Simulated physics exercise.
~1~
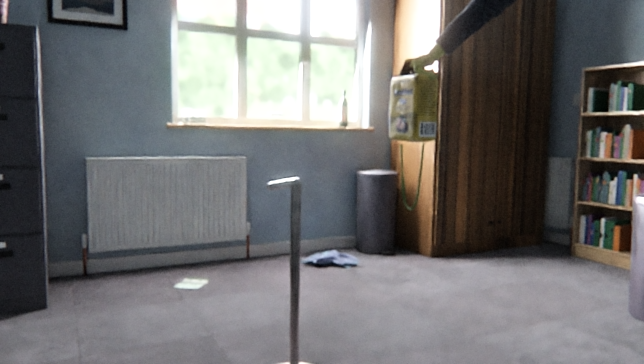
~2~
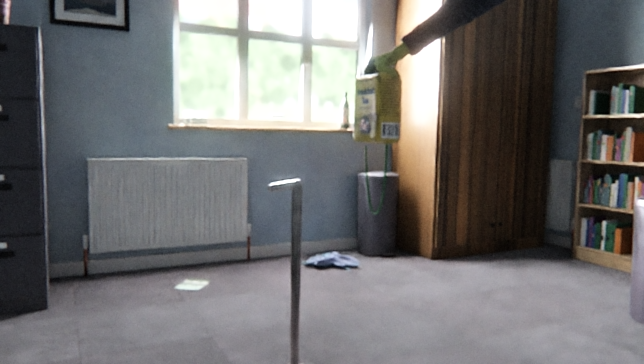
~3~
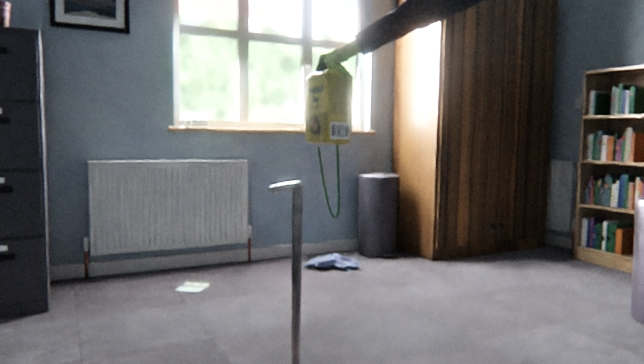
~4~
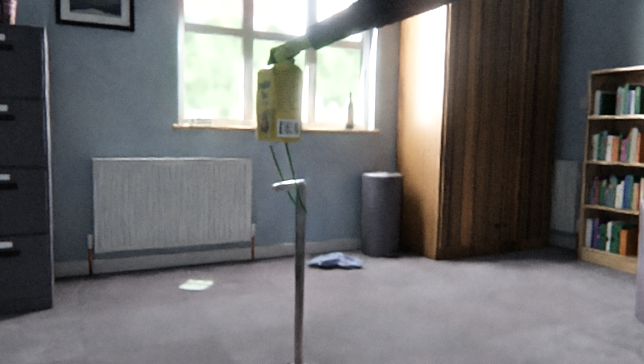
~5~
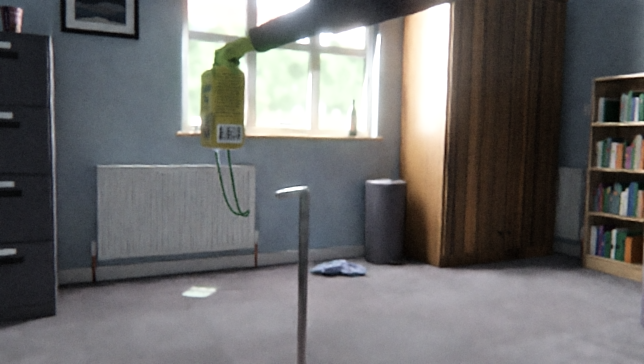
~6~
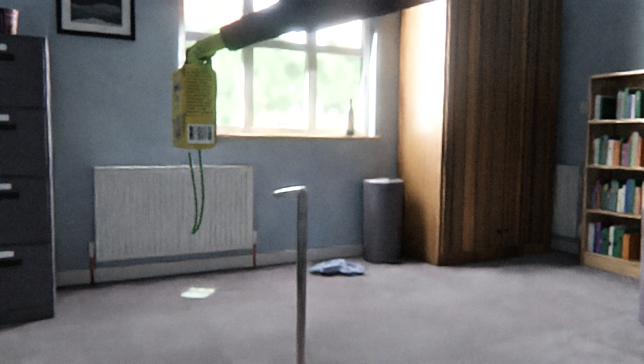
The clip opens in a blue-walled room with a window, a radiator and a wooden wardrobe, where a slim post with a bent top stands in the foreground. A gloved hand on a dark-sleeved arm holds a yellow sack upright near the wardrobe, a thin loop trailing beneath it. The arm carries the sack left across the window toward the post. The low loop passes the bent top without catching, and the post stays standing. The sack continues left and ends hanging above the radiator, clear of the post, still held with its loop dangling.
